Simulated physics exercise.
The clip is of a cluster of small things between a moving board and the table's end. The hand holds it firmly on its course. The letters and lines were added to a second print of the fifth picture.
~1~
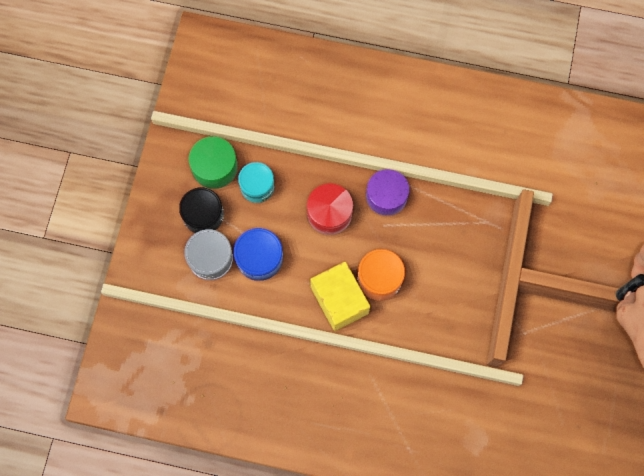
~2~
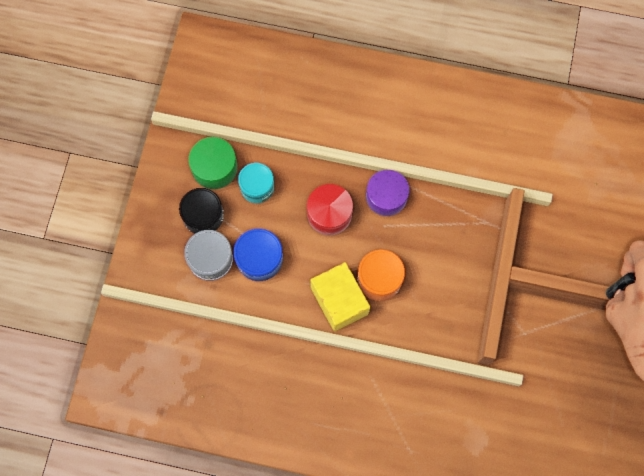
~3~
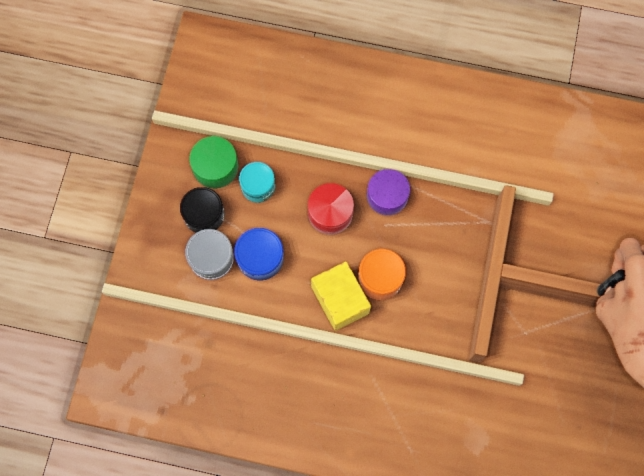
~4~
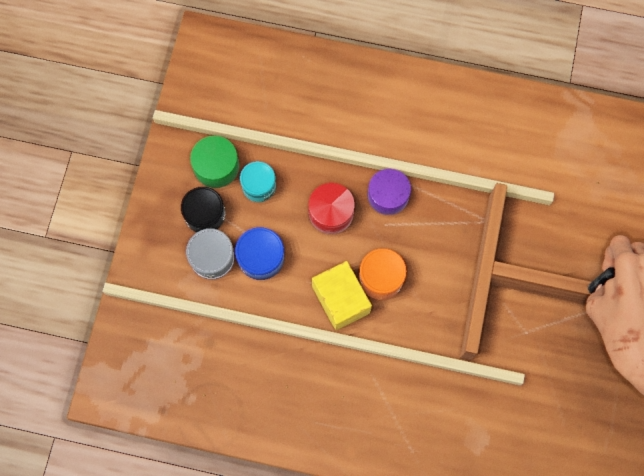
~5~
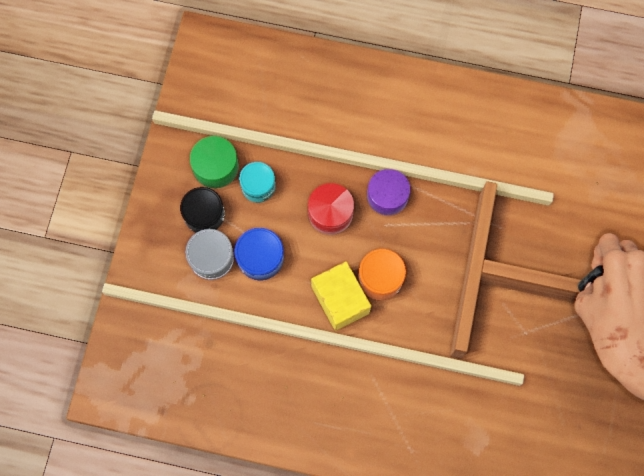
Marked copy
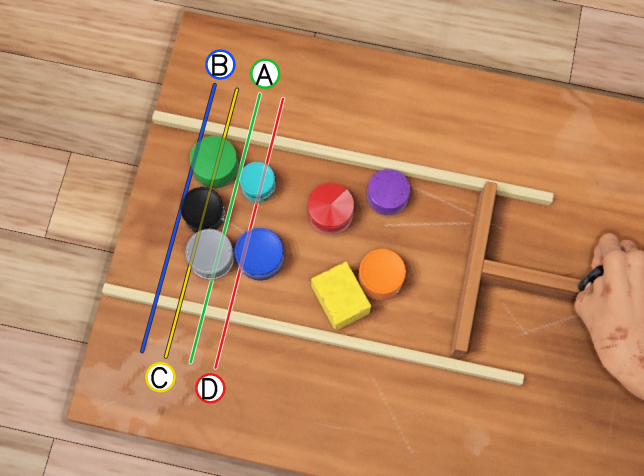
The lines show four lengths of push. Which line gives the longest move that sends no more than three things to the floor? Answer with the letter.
The farthest such stop is C.
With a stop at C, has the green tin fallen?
Yes.
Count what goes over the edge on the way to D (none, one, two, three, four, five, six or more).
In all, none.
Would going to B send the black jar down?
By then, yes.
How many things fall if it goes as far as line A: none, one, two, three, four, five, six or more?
In all, none.
On the marked copy, A at (227, 223); B at (180, 213); C at (203, 218); D at (251, 228).
With C. Early on, board (378, 243); purple pot (363, 186); yellow block (326, 301).
Further on, board (279, 222); grey tin (156, 256); green tin (199, 156).
At the end, board (204, 206); grey tin over the edge; green tin over the edge; two fallen.
As for the rest, A is within the limit but short; B drops four; D is within the limit but short.
